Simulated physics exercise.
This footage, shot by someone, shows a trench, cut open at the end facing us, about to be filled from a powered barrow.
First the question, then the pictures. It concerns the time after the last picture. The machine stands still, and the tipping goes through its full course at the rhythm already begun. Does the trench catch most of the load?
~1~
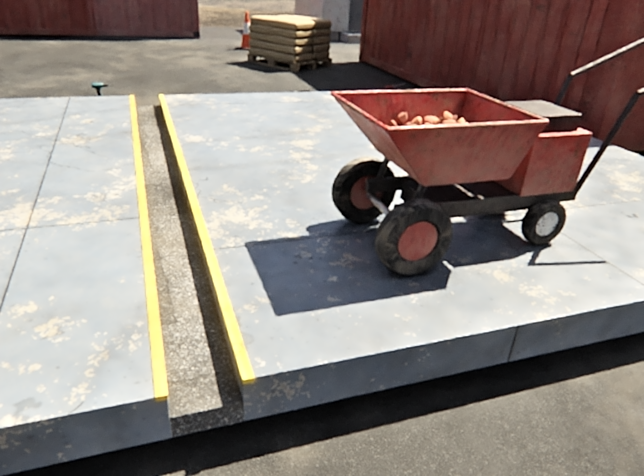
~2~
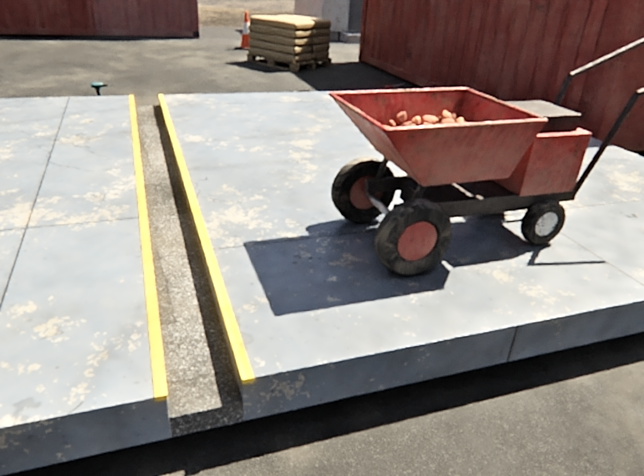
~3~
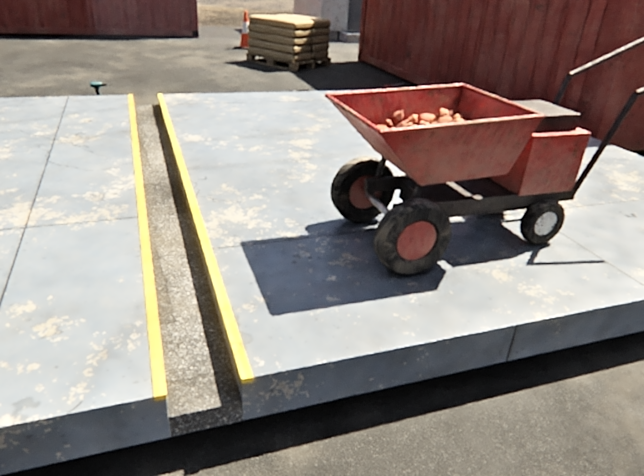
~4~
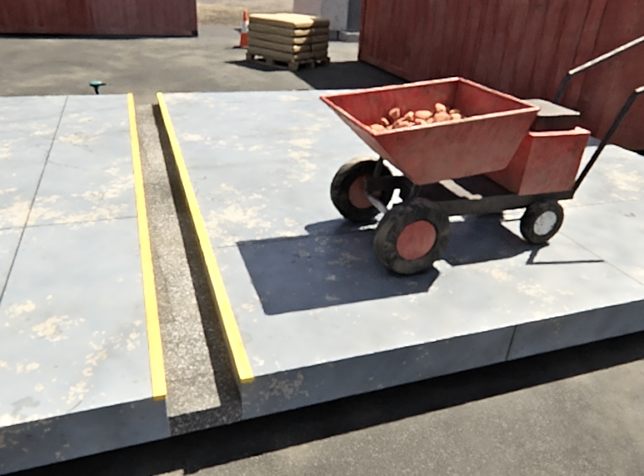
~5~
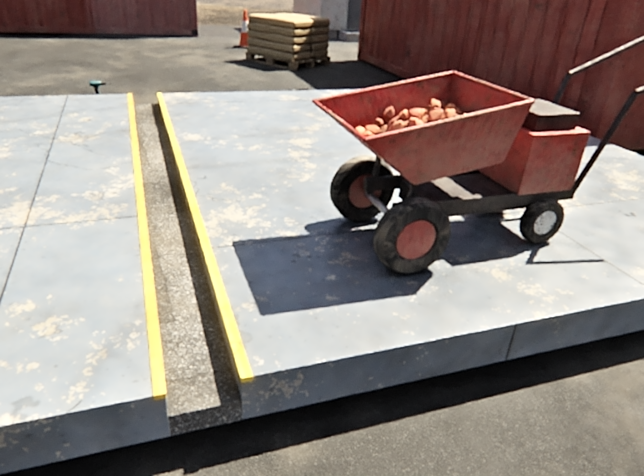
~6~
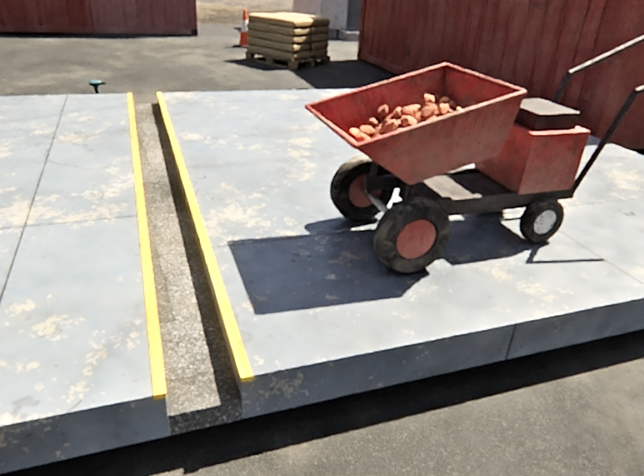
The trench will most likely get the lesser share of it.
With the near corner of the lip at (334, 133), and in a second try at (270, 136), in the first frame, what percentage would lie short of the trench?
First place: Around 10 per cent. Second place: Around 0 per cent.
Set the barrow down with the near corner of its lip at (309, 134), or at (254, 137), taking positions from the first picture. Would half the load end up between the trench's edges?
Well, the first try gives the bigger portion, and the second gives a smaller portion.
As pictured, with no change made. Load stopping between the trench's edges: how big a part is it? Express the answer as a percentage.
About 30 in every hundred pieces.
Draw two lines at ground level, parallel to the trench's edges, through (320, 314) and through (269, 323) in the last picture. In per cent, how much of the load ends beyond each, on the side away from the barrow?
Estimate: 90 % and 50 %, respectively.
Shortly afterwards, skip tipped steeply; the whole lot in the skip.
Next, skip tipped steeply; the bulk in the skip; a little short of the trench.
Some moments later, skip tipped right over; a little in the skip; near two thirds short of the trench; near a quarter in or heaped over the trench.
In the end, skip tipped right over; a little in the skip; near two thirds short of the trench; near a quarter in or heaped over the trench; none at all beyond it.
